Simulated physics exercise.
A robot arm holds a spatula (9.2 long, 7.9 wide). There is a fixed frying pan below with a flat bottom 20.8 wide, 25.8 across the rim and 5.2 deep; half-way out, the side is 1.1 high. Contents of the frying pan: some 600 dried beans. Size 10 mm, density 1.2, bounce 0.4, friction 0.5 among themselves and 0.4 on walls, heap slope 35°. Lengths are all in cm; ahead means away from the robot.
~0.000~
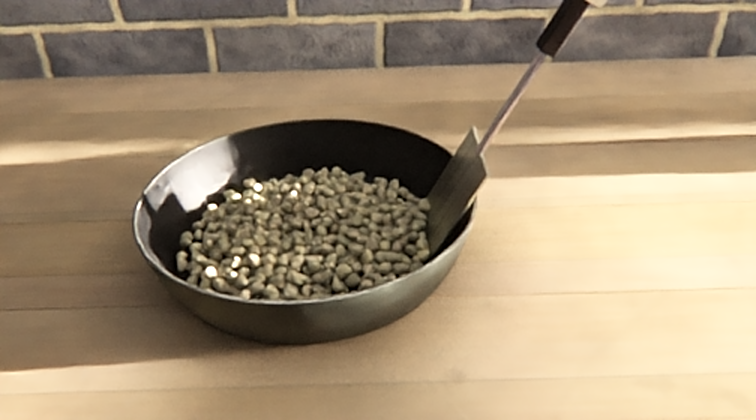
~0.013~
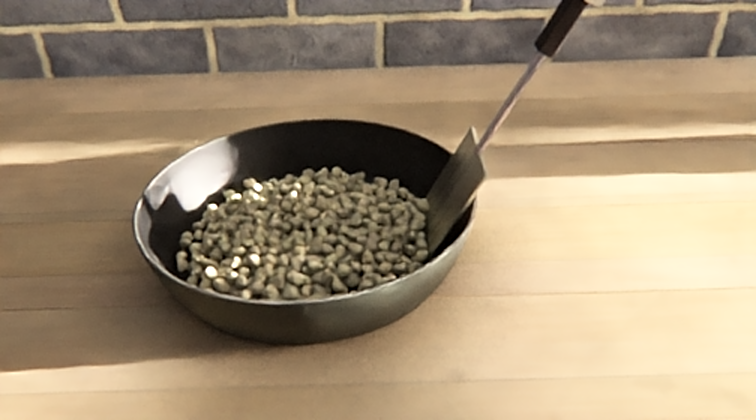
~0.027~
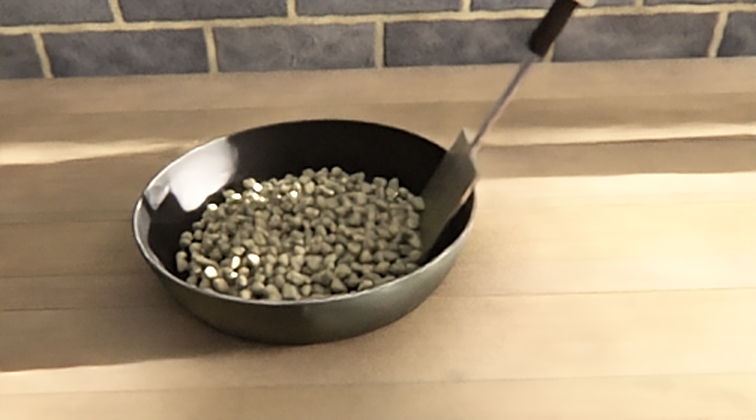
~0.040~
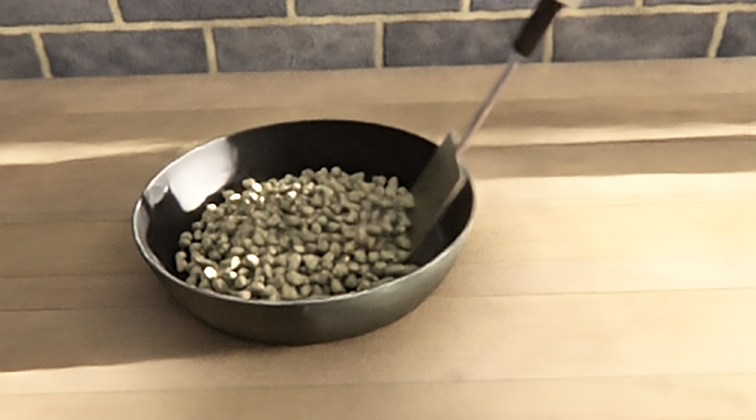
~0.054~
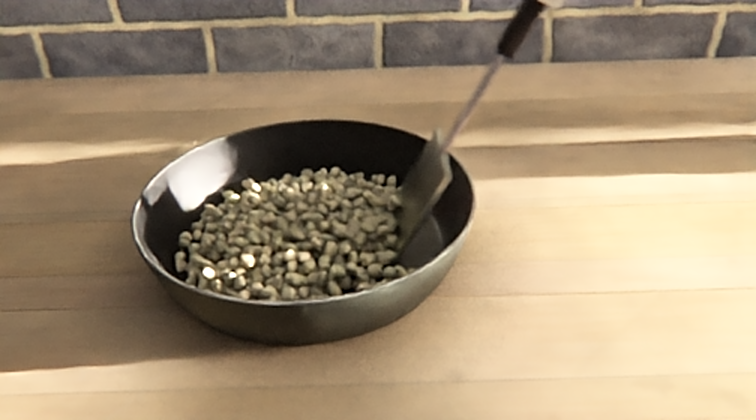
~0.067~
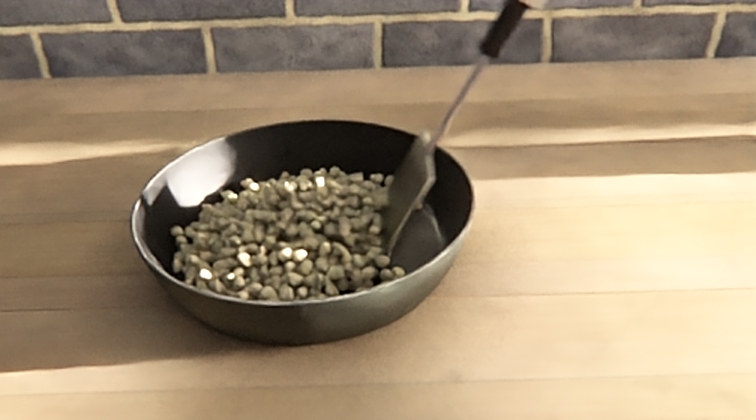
Spatula sliding slowly left through a dark frying pan of dried beans on a wooden counter, nudging the pile away from the right side.
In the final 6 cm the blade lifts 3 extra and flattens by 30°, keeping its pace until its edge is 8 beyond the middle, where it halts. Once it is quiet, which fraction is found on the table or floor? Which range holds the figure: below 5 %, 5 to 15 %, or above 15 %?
The figure lies below 5 %.
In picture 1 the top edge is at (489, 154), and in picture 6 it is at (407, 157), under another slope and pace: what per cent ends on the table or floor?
About 10 per cent.
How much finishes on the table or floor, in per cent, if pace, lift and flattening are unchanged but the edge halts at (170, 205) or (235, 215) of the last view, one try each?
First try about 15 percent, second about 0 percent.
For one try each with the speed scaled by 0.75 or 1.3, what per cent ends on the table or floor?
I'd say near 0 and then near 5 per cent.
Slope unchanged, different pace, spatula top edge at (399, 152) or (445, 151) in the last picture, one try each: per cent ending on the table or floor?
Close to 10 per cent in the first try and close to 0 per cent in the second.
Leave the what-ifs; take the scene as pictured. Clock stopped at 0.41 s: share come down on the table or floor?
Some 2 per cent of the load.
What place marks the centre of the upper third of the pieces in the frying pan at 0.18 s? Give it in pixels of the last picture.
It is centred close to (220, 221).
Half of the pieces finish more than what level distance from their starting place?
It comes to some 4 cm.
After 0.12 s, sloping 62°, highest piece 5 above the table; 595 in the frying pan.
After 0.18 s, sloping 52°, highest piece 5 above the table; 595 in the frying pan.
After 0.41 s, sloping 32°, highest piece 13 above the table; 582 in the frying pan, 11 on the table or floor, 2 on the blade or in flight.
After 1.46 s, sloping 32°, highest piece 6 above the table; 582 in the frying pan, 13 on the table or floor.
At rest, 582 in the frying pan, 13 on the table or floor. That is 2 % on the table or floor.
